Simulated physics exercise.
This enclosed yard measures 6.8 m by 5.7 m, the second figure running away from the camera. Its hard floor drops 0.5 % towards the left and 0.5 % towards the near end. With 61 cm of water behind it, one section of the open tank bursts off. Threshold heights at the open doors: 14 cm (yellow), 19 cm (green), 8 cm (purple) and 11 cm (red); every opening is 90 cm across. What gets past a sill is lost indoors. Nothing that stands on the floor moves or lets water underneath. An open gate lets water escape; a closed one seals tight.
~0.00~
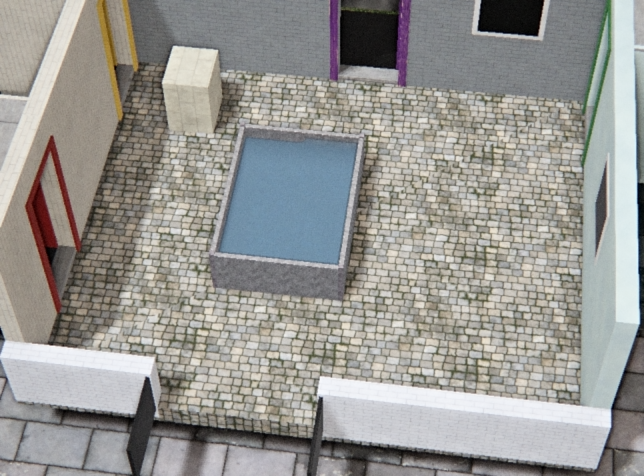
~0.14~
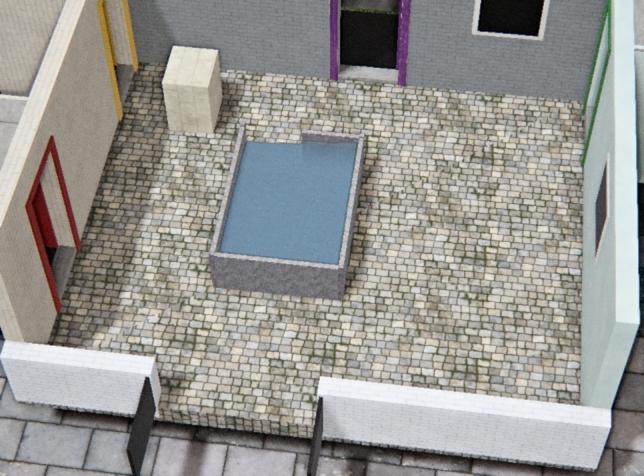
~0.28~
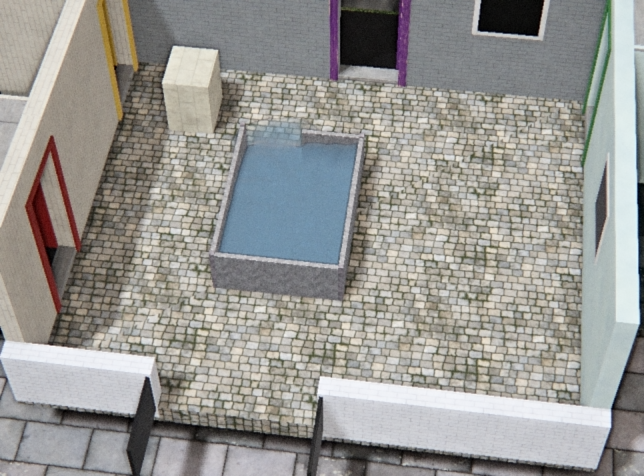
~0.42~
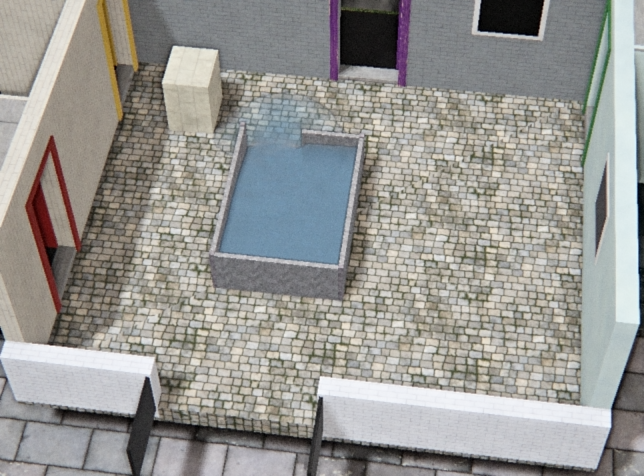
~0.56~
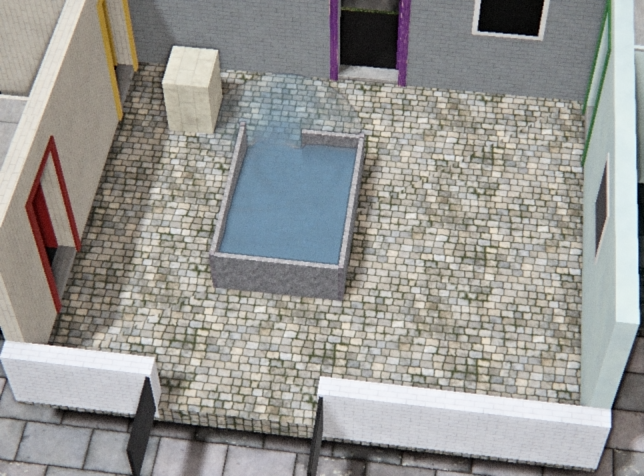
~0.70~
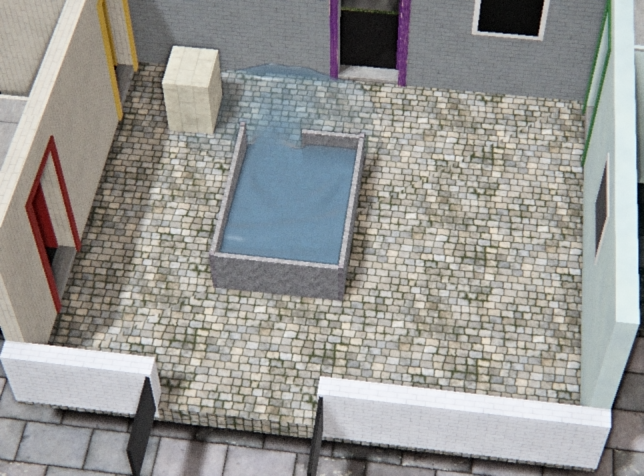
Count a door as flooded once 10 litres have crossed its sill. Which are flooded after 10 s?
Within that time: At the yellow door it passes the limit; at the green door it keeps below the limit; at the purple door it exceeds the limit; at the red door it does not reach the limit.
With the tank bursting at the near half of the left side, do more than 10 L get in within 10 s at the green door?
Then: Green not over.
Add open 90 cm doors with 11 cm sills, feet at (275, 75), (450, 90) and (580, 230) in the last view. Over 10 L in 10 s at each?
In that order: Above, below, under.
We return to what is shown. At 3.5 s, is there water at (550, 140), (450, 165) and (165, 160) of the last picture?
In that order: Wet, under water, flooded.
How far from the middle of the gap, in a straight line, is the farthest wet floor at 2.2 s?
About 4.0 m.
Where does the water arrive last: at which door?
The red one.
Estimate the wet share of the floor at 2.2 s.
Some 20 per cent of it.
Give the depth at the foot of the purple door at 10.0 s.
Some 5.0 cm.
After 1.4 s water covers 15 % of the floor and is deepest (40 cm) near (241, 82); yellow door not reached, green door not reached, purple door 14 cm at the sill, 4 L in, red door not reached.
After 2.2 s water covers 20 % of the floor and is deepest (32 cm) near (276, 85); yellow door 23 cm at the sill, 12 L in, green door not reached, purple door 16 cm at the sill, 22 L in, red door not reached.
After 3.5 s water covers 45 % of the floor and is deepest (25 cm) near (149, 65); yellow door 20 cm at the sill, 57 L in, green door 13 cm at the sill, 0 L in, purple door 12 cm at the sill, 46 L in, red door 1 cm at the sill, 0 L in.
After 6.0 s water covers 75 % of the floor and is deepest (18 cm) near (138, 64); yellow door 15 cm at the sill, 83 L in, green door 10 cm at the sill, 0 L in, purple door 9 cm at the sill, 62 L in, red door 2 cm at the sill, 0 L in.
After 10.0 s water covers 95 % of the floor and is deepest (10 cm) near (135, 73); yellow door 8 cm at the sill, 86 L in, green door 5 cm at the sill, 0 L in, purple door 5 cm at the sill, 63 L in, red door 6 cm at the sill, 0 L in.
